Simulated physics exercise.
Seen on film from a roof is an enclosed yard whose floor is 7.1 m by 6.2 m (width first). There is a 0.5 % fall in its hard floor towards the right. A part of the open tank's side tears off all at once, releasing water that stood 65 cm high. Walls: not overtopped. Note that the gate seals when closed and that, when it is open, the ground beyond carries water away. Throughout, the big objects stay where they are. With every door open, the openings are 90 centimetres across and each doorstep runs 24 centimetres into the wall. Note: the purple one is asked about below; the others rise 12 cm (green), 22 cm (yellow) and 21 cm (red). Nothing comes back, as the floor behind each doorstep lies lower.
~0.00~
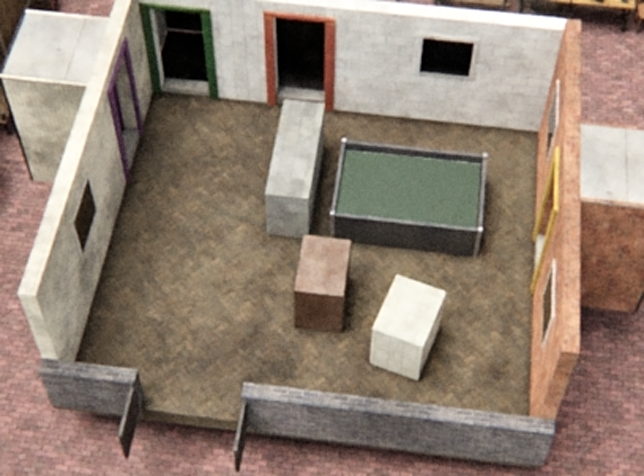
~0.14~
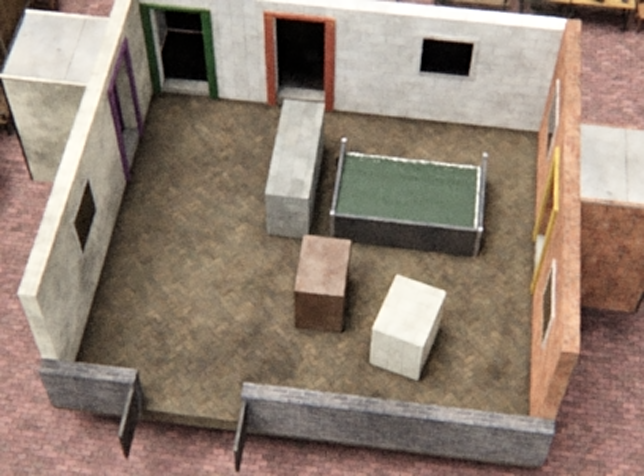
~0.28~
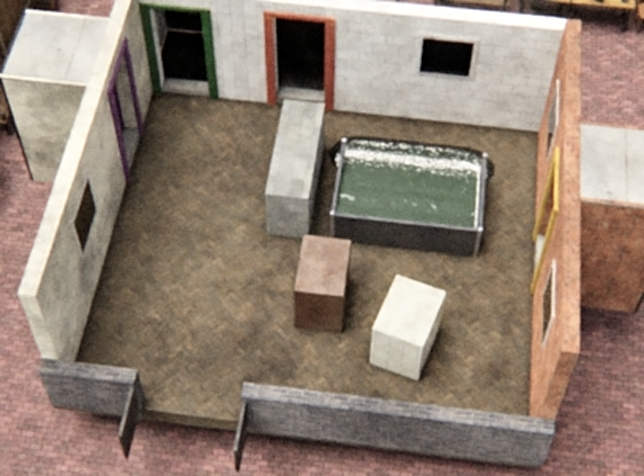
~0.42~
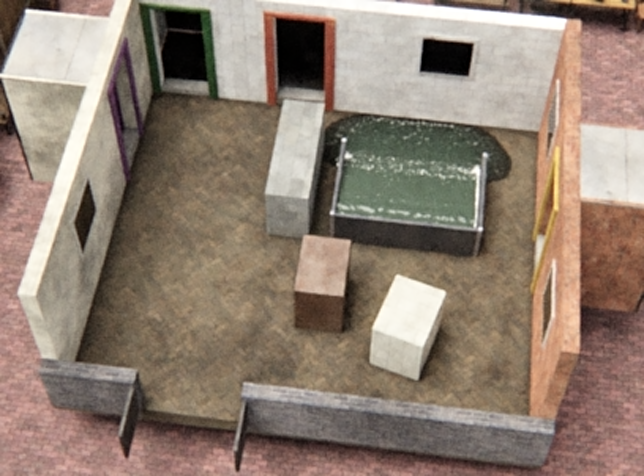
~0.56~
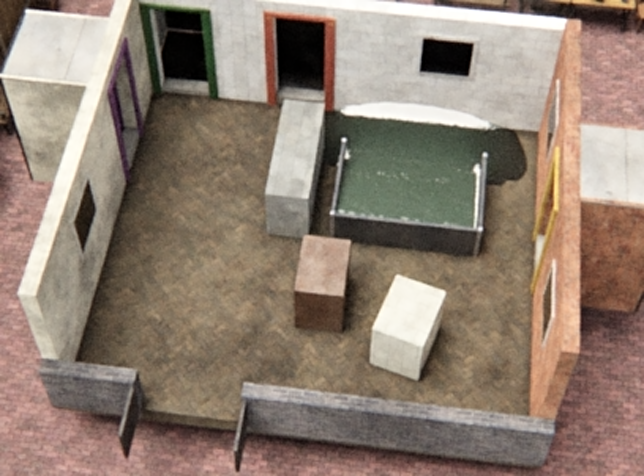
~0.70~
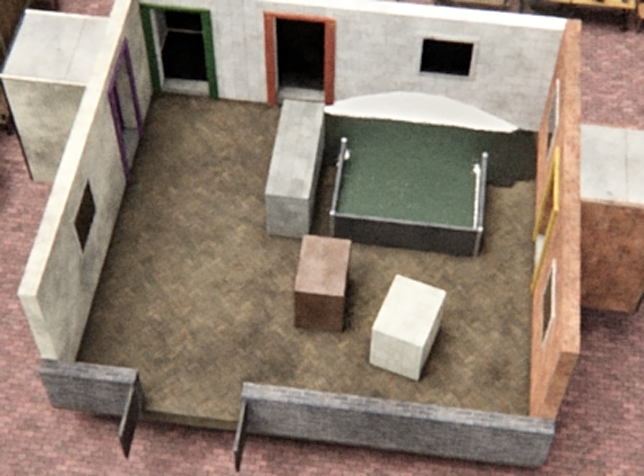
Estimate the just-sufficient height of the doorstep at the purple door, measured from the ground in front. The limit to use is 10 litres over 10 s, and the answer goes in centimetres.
I would say 13.5 cm.
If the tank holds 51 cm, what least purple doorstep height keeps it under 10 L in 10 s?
The step needs to be some 9.5 cm.
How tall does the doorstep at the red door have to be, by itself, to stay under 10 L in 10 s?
At the red door it takes roughly 14.0 centimetres.
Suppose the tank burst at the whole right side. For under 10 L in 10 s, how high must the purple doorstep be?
Roughly 5.5 cm.
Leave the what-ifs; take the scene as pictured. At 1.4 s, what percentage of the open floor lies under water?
About 15 per cent.
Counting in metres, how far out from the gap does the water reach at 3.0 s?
The front is some 5.2 m out.
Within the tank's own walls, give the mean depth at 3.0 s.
Around 14 centimetres.
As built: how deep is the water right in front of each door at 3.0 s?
At the green door the depth is 10 cm, at purple 18 cm, at yellow 7 cm and at red 14 cm.
After 1.4 s water covers 15 % of the floor, deepest (52 cm) near (535, 134); it has not reached the purple door.
After 3.0 s water covers 40 % of the floor, deepest (28 cm) near (149, 108); 18 cm at the purple door, 0 litres in over its 26 cm doorstep.
After 10.0 s water covers 95 % of the floor, deepest (10 cm) near (518, 309); 5 cm at the purple door, 0 litres in over its 26 cm doorstep.
At the purple door as built, the water arrived by 2.4 s and peaked near 21 cm at 2.8 s.
Run again over the same 10 s with other heights there, 20 litres in over 11 cm, 6 litres over 15 cm. The limit of 10 litres is kept from about 13.5 cm up.
